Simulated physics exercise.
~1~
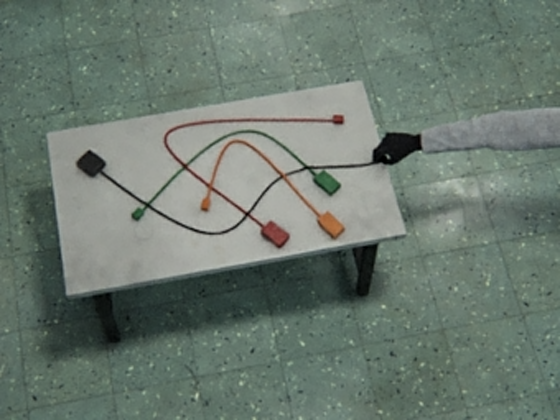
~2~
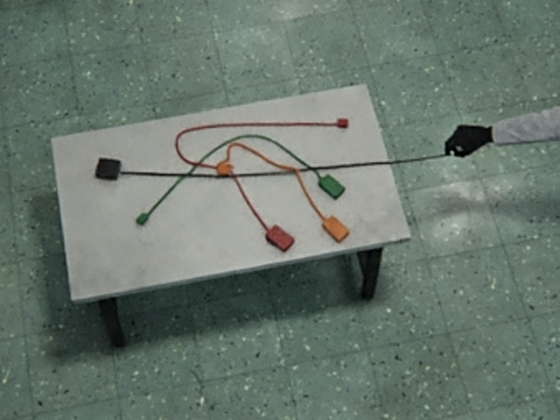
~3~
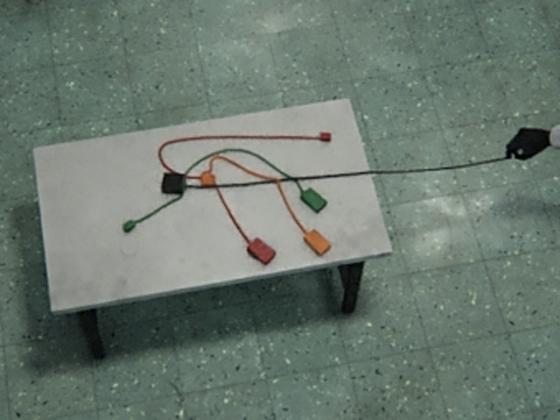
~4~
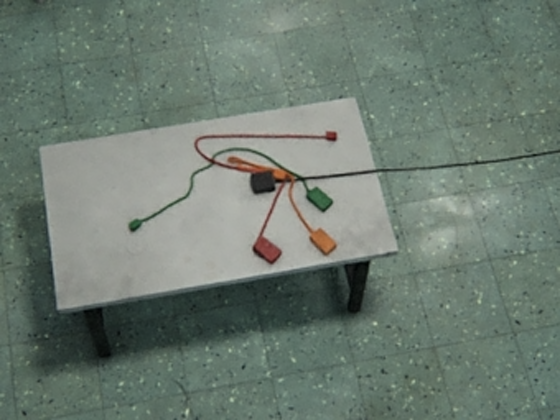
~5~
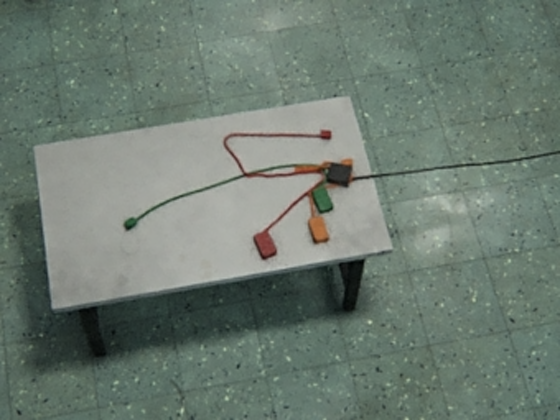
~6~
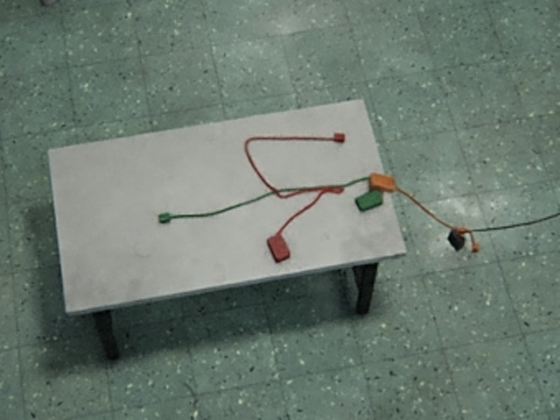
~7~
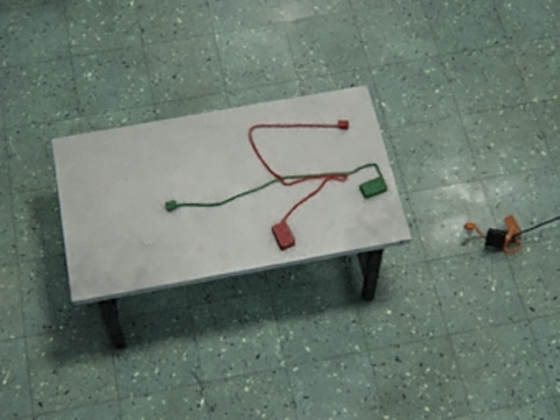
Shop table with four overlapping leads, a gloved hand pulling the black one off rightward, dragging the orange lead over the edge too.
